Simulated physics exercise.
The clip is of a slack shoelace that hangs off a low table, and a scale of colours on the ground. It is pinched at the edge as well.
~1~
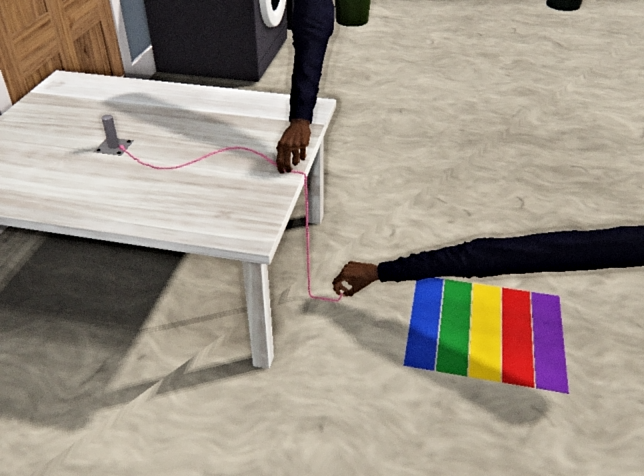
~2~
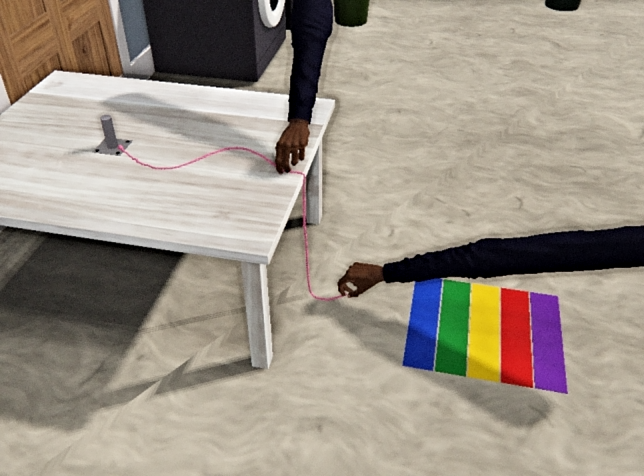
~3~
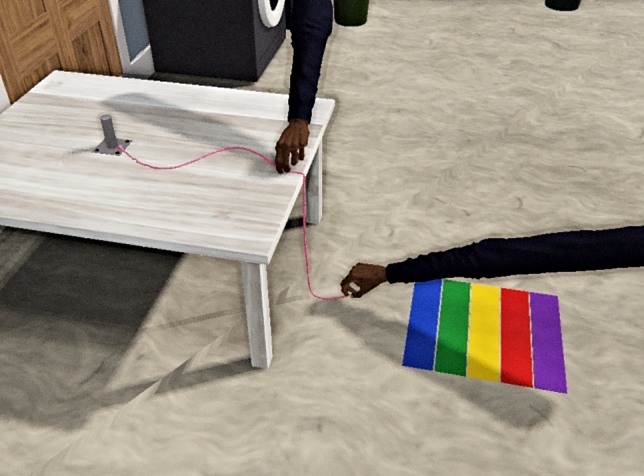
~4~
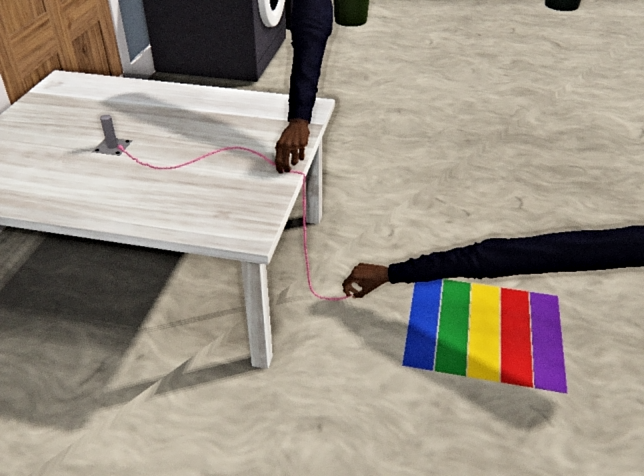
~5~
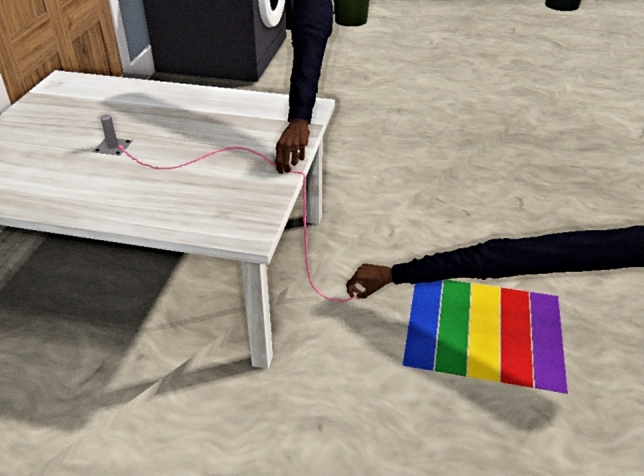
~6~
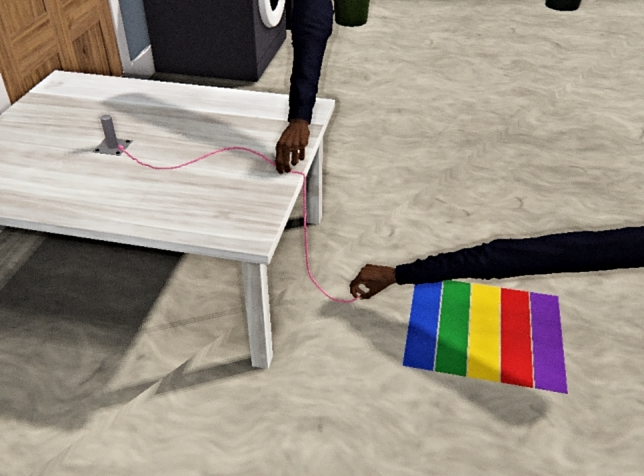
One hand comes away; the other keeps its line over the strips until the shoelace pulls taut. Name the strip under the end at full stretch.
The yellow one.
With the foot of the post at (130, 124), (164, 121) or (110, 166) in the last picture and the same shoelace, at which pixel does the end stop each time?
About (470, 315), (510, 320) and (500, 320).
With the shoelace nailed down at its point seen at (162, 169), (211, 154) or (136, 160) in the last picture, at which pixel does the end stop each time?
Near (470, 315), (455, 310) and (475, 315).
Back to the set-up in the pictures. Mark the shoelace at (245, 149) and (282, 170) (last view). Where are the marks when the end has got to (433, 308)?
About (266, 169), and the other about (310, 188).
Early on, end near (434, 308); over blue.
Midway, end near (466, 313); over green.
At the end of the slack, end near (485, 316); over yellow. It halts on the yellow strip.
